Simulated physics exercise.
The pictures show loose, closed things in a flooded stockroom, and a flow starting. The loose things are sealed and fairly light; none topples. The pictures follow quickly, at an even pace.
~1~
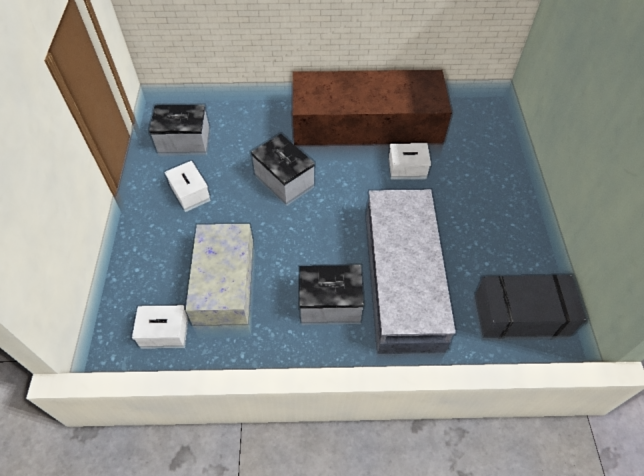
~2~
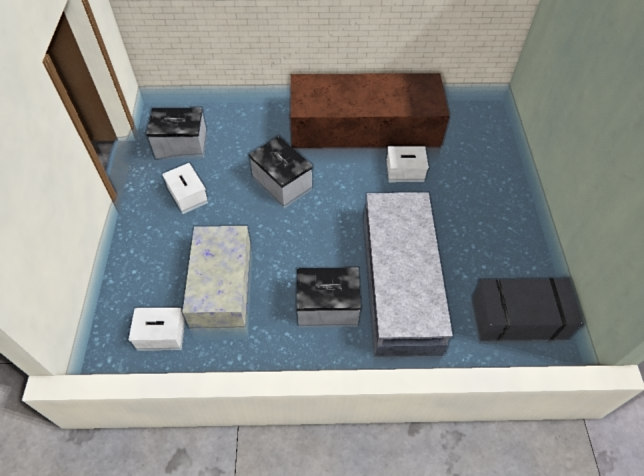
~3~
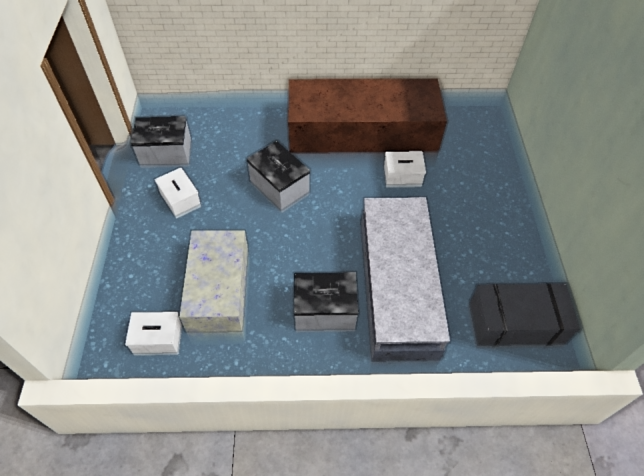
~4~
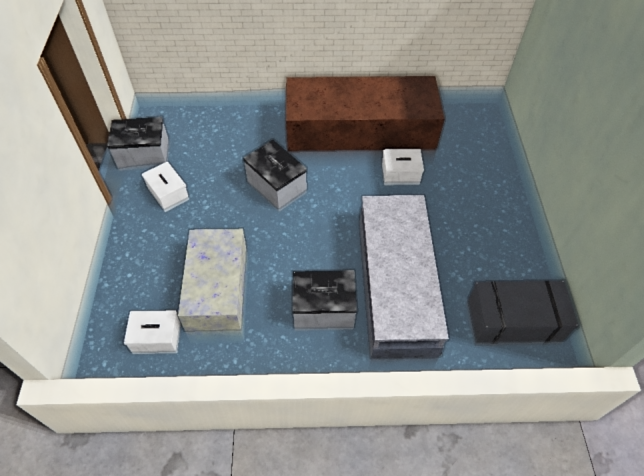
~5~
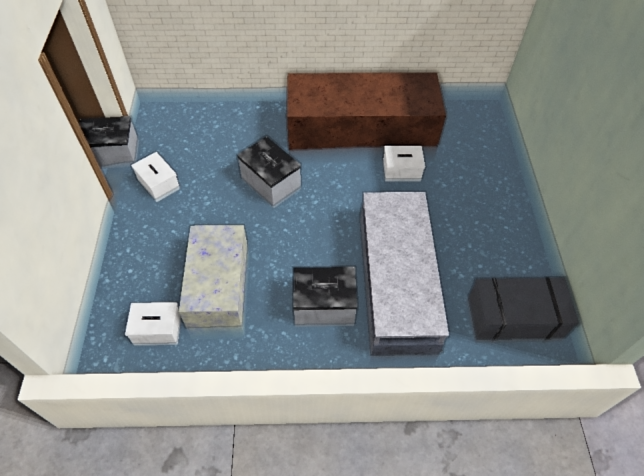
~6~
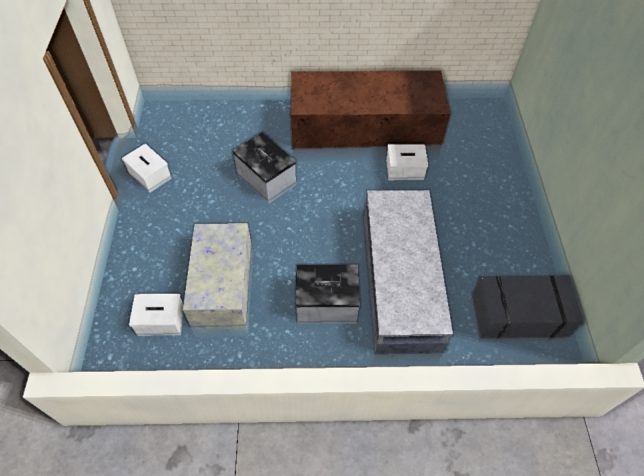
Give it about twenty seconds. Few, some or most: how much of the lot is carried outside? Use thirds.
That comes to two thirds or more.
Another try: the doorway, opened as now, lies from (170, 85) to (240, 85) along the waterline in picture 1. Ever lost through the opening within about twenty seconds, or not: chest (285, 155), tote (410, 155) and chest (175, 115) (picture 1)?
In that order: Washed out, through, yes.
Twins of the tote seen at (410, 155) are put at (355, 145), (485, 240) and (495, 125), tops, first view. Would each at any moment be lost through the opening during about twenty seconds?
In that order: Yes, left behind, no.
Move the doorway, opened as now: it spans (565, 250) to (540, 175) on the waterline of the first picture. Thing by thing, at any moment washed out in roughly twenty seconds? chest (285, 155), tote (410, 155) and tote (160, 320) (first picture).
In that order: Out, carried outside, no.
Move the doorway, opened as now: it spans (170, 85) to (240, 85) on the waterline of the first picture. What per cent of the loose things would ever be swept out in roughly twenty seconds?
About 60 per cent.
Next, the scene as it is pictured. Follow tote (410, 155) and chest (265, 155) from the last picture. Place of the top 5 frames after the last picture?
At about (356, 157) and (209, 132).
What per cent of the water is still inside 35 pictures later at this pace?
I make it 50 per cent.
A moment on, 2 of 7 are out; 5 afloat.
Next, 3 of 7 are out; 4 afloat.
Later, 5 of 7 are out; 2 afloat.
In the end, 5 of 7 are out; 2 afloat.
